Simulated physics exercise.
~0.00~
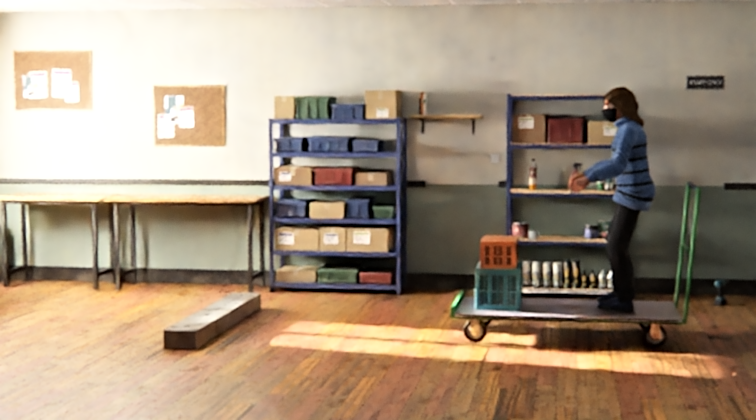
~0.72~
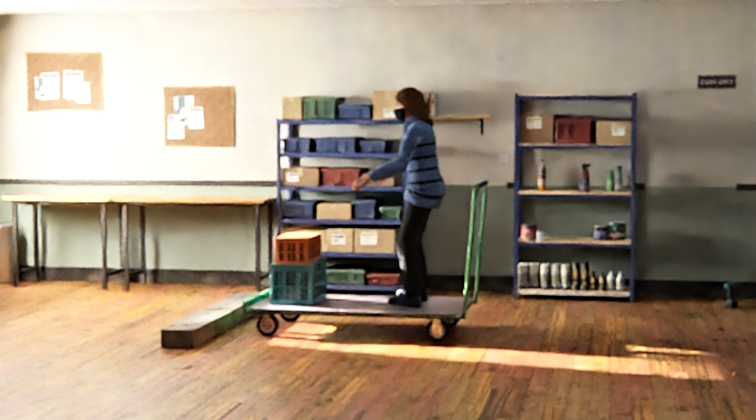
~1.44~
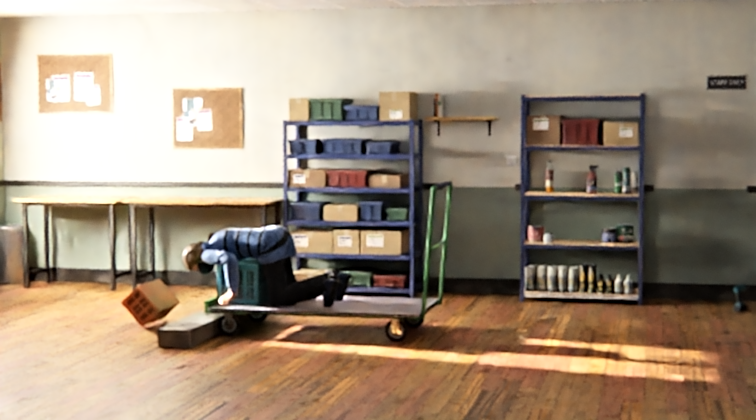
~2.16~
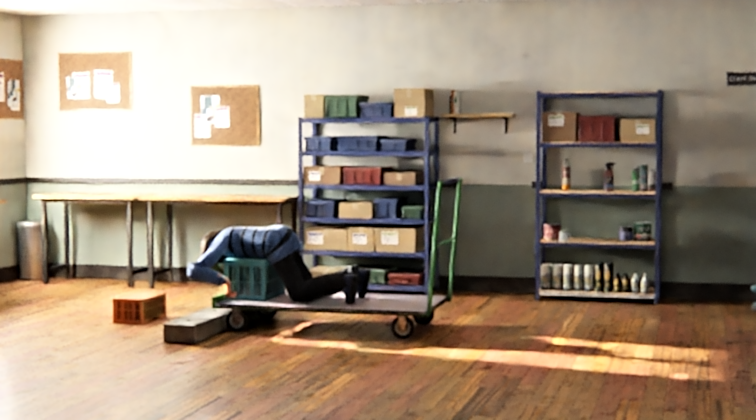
The footage shows a masked worker riding a green-handled trolley left across a storage room until it stops at a low sill; the orange crate tumbles off the front and lands upside down beyond, while the worker folds forward over the teal crate, both remaining on the deck.
